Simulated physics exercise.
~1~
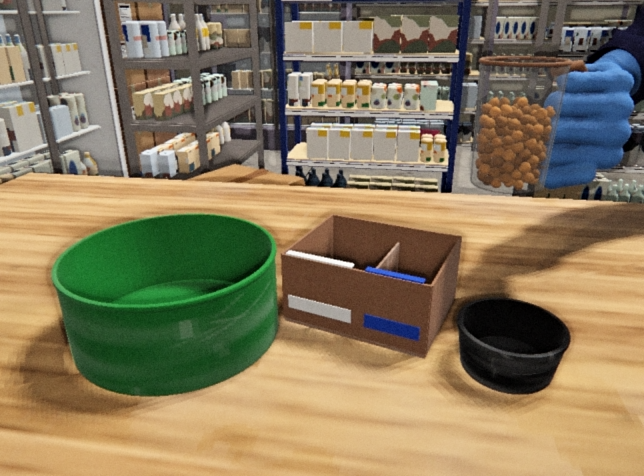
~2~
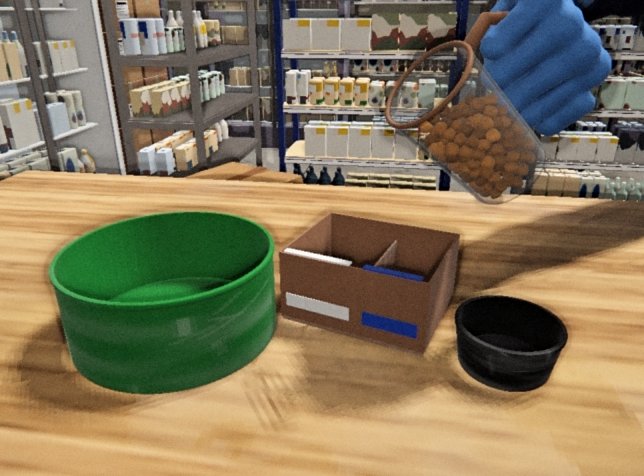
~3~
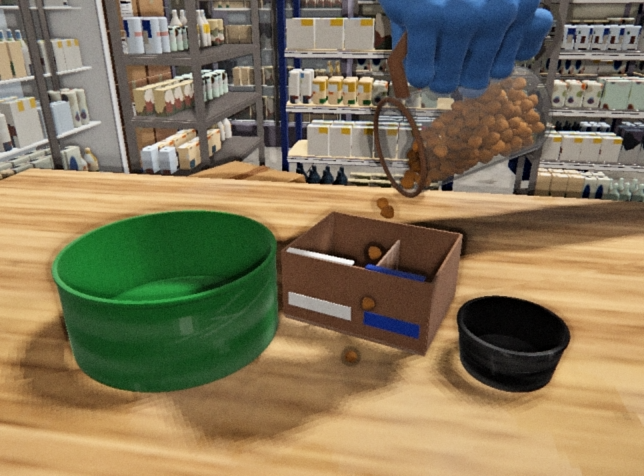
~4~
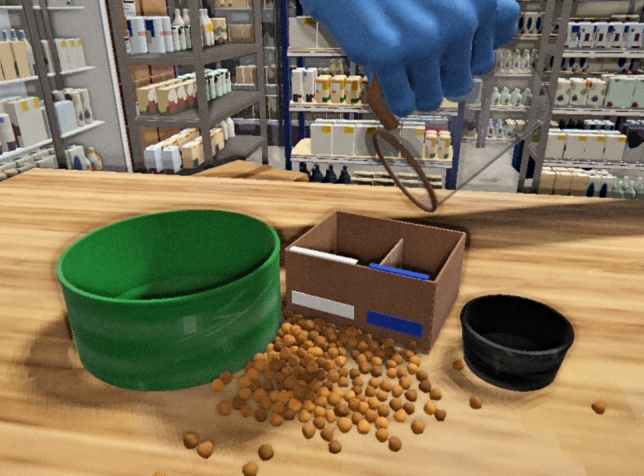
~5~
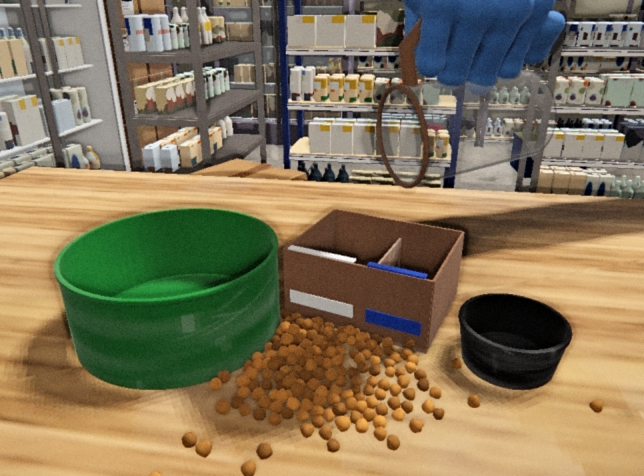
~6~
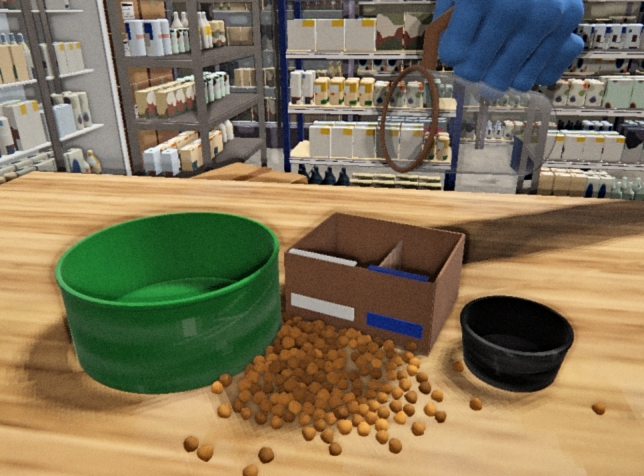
The clip shows a blue-gloved hand tipping a clear cup of roasted chickpeas above a divided brown tin, between a green pot and a black dish. The chickpeas spill onto the wooden table in front of the tin, and the emptied cup is partly turned back, still held above.
